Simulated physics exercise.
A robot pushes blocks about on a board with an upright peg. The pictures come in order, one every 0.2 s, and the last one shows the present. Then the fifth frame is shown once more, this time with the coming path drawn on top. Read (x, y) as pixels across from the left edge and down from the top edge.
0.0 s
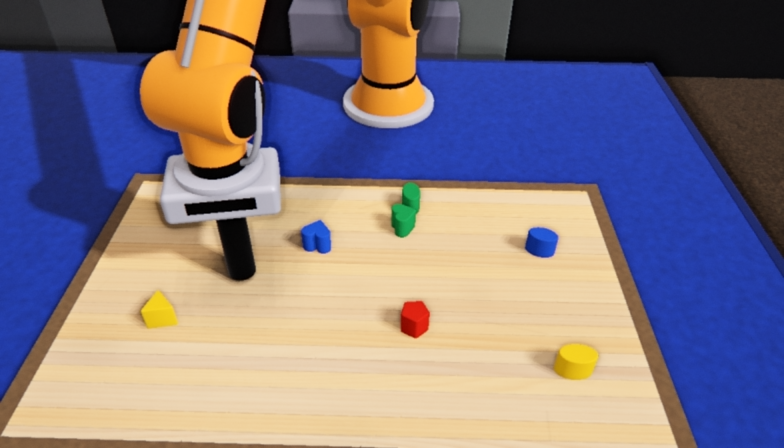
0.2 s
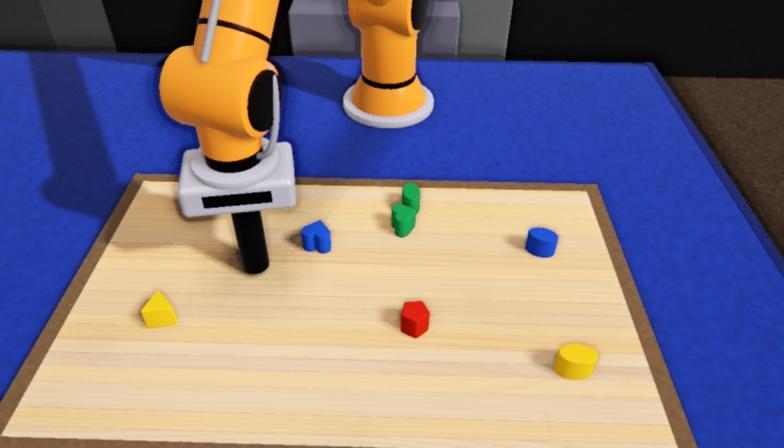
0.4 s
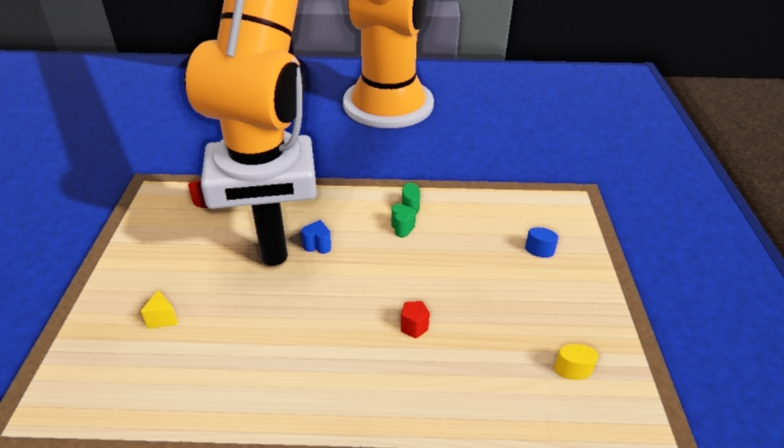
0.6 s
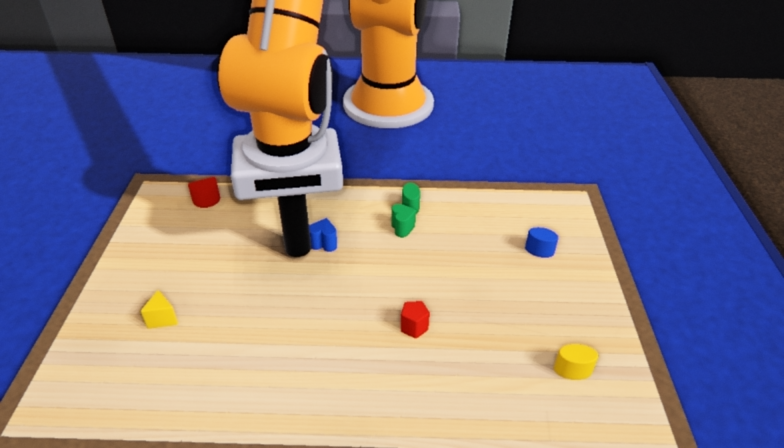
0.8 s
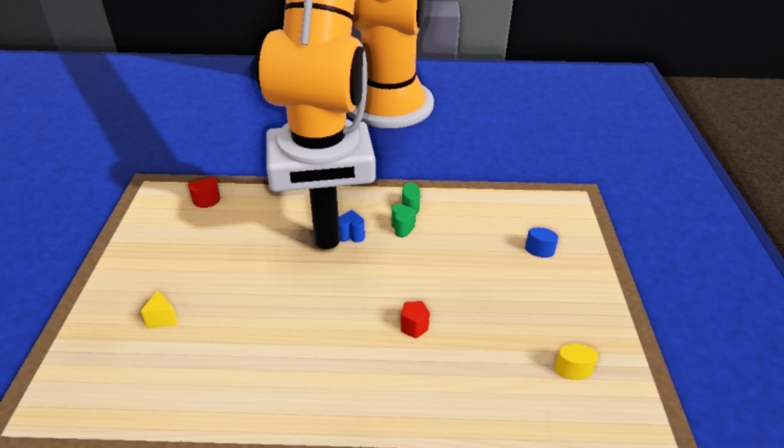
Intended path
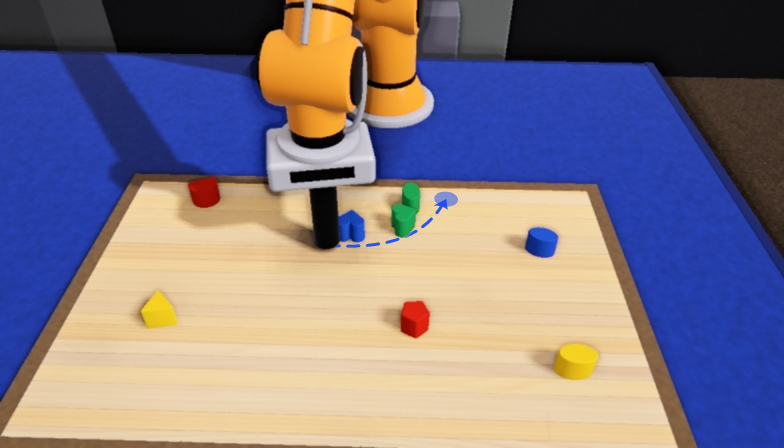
A light wooden board with a darker rim lies on a blue surface, seen from above at an angle by a still camera. An orange robot arm holds a black peg at the left, among a yellow triangular block, blue and green heart-shaped blocks, a green elliptical block, and red, blue and yellow blocks. The peg glides right, uncovering another red block behind, then pushes the blue heart a short way toward the green ones.
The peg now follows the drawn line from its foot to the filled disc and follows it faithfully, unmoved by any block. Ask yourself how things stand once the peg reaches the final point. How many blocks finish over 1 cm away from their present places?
Put simply, three or more blocks are moved more than 1 cm.
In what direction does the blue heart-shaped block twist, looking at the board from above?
It spins against the clock.
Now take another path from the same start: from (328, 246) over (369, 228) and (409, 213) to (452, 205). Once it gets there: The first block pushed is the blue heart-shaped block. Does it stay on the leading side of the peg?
Looking at the end of the path, the blue heart-shaped block is still being driven ahead.
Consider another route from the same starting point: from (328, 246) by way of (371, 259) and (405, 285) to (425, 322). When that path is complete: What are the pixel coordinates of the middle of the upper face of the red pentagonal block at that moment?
By then it is at (414, 324).
The drawn path runs from (328, 246) over (380, 244) and (423, 226) to (446, 199).
The first path, step by step. One third of the way, peg at (381, 239); blue heart-shaped block at (379, 209), turned 105° anticlockwise.
Two thirds of the way, peg at (424, 221); blue heart-shaped block at (382, 208); green heart-shaped block at (420, 196), turned 85° anticlockwise; green elliptical block at (408, 182).
At the end, peg at (446, 195); blue heart-shaped block at (382, 208), turned 130° anticlockwise; green heart-shaped block at (426, 180), turned 145° anticlockwise; green elliptical block at (406, 180), turned 15° anticlockwise.
